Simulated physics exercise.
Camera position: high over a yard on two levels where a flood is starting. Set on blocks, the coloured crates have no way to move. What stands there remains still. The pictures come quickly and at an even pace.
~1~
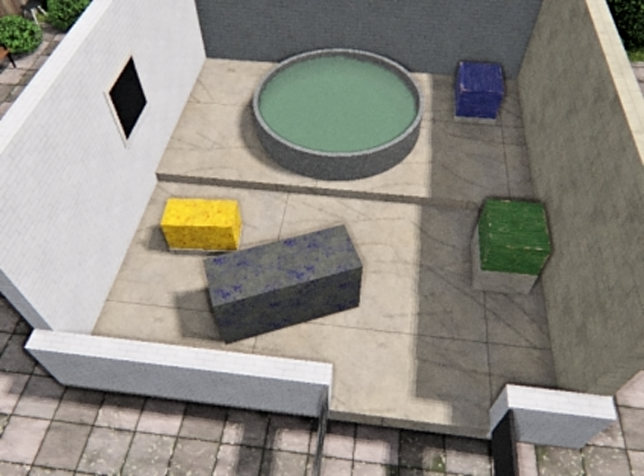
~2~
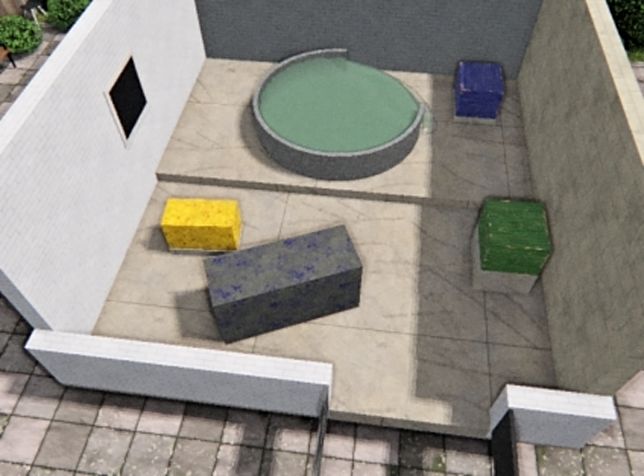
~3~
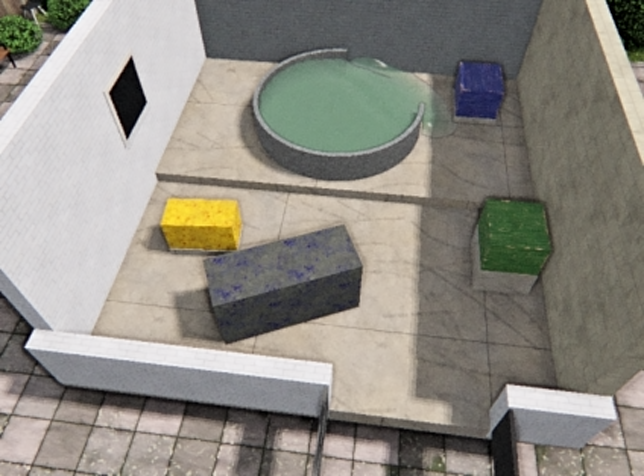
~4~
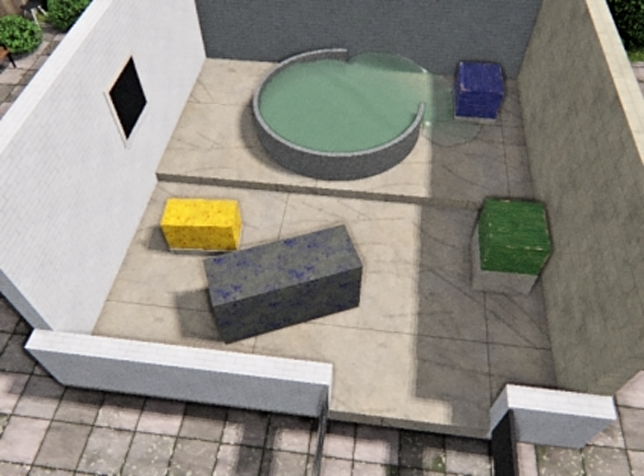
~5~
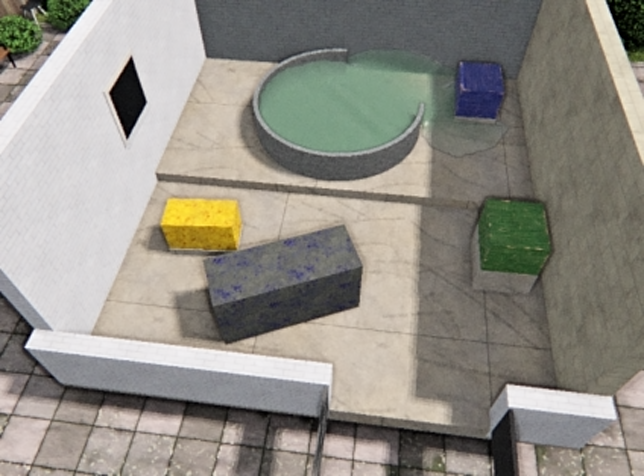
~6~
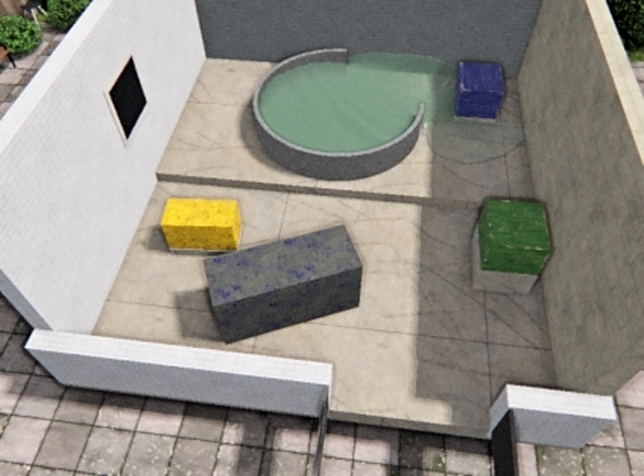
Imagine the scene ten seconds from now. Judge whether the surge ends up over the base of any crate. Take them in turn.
The green crate keeps dry. The blue crate gets wet. The yellow crate keeps dry.
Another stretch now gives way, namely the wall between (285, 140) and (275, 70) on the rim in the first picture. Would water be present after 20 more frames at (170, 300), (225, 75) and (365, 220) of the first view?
Sodden, then sodden, then spared.
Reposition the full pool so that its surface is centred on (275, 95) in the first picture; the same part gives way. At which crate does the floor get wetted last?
I'd go with the yellow-painted one.
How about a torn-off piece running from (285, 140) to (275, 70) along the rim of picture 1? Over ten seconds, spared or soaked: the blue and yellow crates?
I expect blue remains untouched while yellow goes wet.
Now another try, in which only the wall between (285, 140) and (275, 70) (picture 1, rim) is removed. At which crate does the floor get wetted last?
That would be the green-painted one, reached last.
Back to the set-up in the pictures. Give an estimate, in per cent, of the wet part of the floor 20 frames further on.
About 45 per cent.
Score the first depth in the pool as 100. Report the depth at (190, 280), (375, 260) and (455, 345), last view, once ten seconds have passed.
About 14, 6 and 8 per cent.
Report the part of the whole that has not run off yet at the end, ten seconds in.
I'd put it near 86 %.
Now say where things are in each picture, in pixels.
Still water in the round pool at (338, 101), in the first picture.
Water pours out on the round pool's far side and has run to a hidden place, in the second picture.
Water pours out on the round pool's far side and has run to (448, 133), in the third picture.
The front is at a hidden place, out from the gap on the round pool's far side, in the fourth picture.
The front is at a hidden place, out from the gap on the round pool's far side, in the fifth picture.
Water pours out on the round pool's far side and has run to (275, 64), in the sixth picture.
A moment on, water covers 15 % of the floor; the green crate not reached, the blue crate water round its plinth, the yellow crate not reached.
Next, water covers 30 % of the floor; the green crate water round its plinth, the blue crate water round its plinth, the yellow crate not reached.
Then, water covers 45 % of the floor; the green crate water round its plinth, the blue crate water round its plinth, the yellow crate not reached.
Later, water covers 80 % of the floor; the green crate water round its plinth, the blue crate water round its plinth, the yellow crate water round its plinth.
In the end, water covers 95 % of the floor; the green crate stayed above the water, the blue crate was topped, the yellow crate stayed above the water.
